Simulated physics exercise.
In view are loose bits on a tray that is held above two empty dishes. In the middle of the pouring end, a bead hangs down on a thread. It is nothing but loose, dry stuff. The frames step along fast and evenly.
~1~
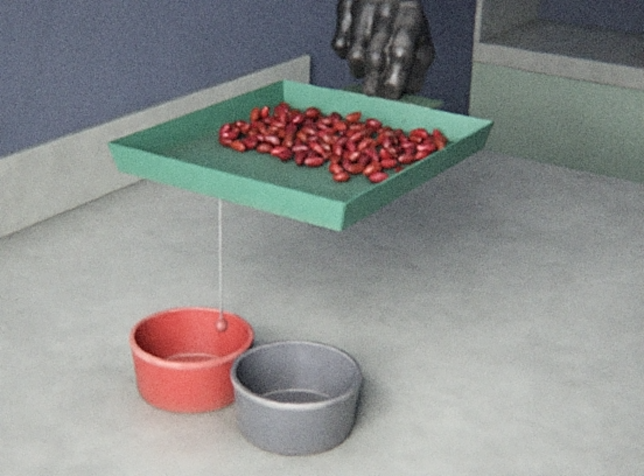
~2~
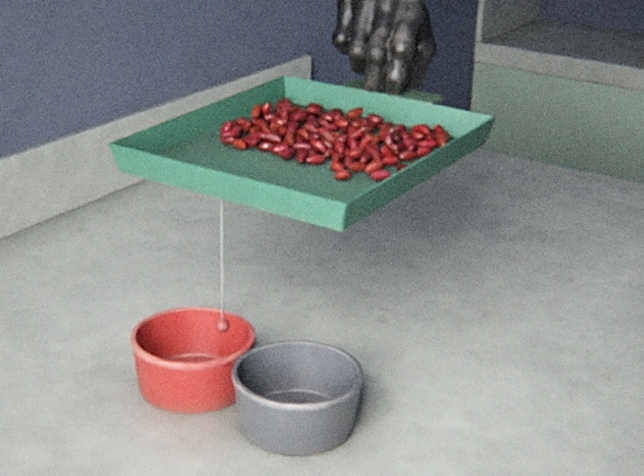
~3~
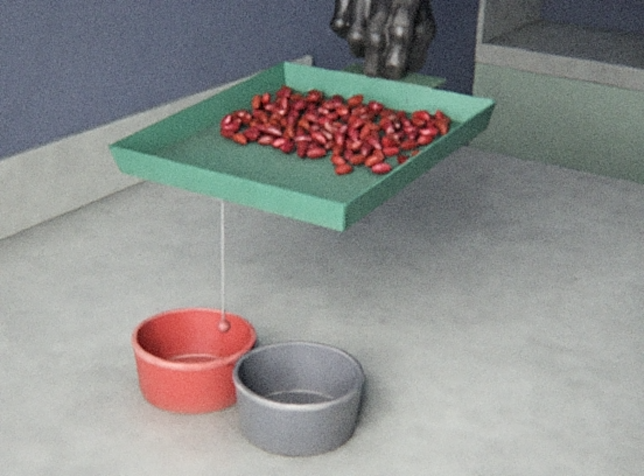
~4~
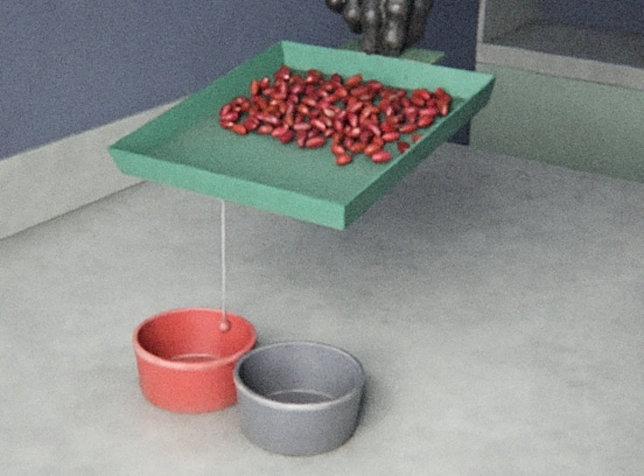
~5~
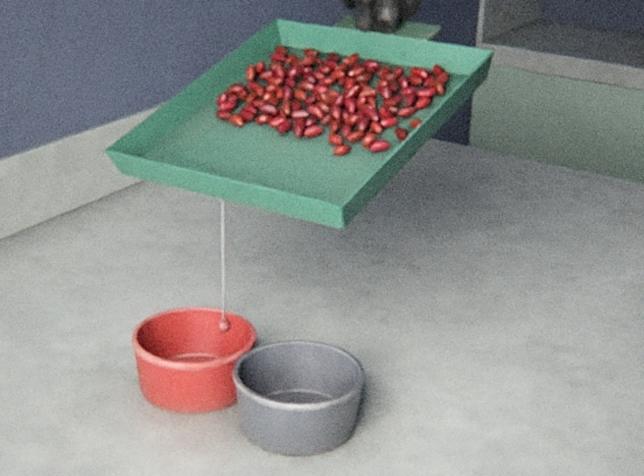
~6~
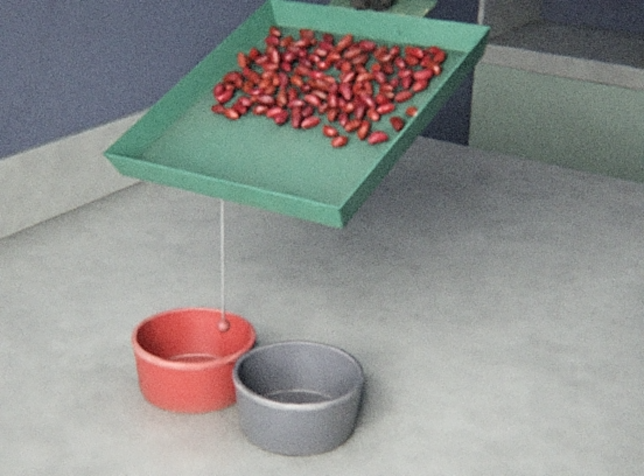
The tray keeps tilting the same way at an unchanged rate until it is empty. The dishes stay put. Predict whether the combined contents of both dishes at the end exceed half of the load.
The dishes will gather a lesser portion.
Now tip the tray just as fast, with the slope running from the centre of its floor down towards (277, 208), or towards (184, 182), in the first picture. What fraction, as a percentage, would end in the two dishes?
60 %, give or take, and then 20 %.
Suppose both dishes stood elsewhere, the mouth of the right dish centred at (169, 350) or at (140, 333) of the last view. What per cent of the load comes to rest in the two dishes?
It would be roughly 50 per cent, followed by roughly 30 per cent.
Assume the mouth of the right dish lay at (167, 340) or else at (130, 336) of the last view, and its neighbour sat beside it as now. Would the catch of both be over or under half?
First try: Lower than half; second try: Lower than half.
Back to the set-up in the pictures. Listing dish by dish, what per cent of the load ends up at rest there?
Looks like close to 10 % lands in the left dish and close to 0 % in the right one.
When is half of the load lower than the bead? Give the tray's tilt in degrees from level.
Near 115 degrees.
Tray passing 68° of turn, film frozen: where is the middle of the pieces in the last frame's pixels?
Centre estimate: (201, 178).
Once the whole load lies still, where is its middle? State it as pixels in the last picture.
The centre comes to rest close to (141, 435).
Soon after the last picture, tray tipped steeply; nearly all on the tray; a small part in the air.
A little later, tray tipped past a quarter turn; about a third on the tray; a stray few in the right dish; a stray few in the left dish; about a third outside both; about a quarter in the air.
Later still, tray tipped past a quarter turn; a stray few in the right dish; a small part in the left dish; nearly all outside both.
At rest, tray tipped past a quarter turn; a stray few in the right dish; a small part in the left dish; nearly all outside both.
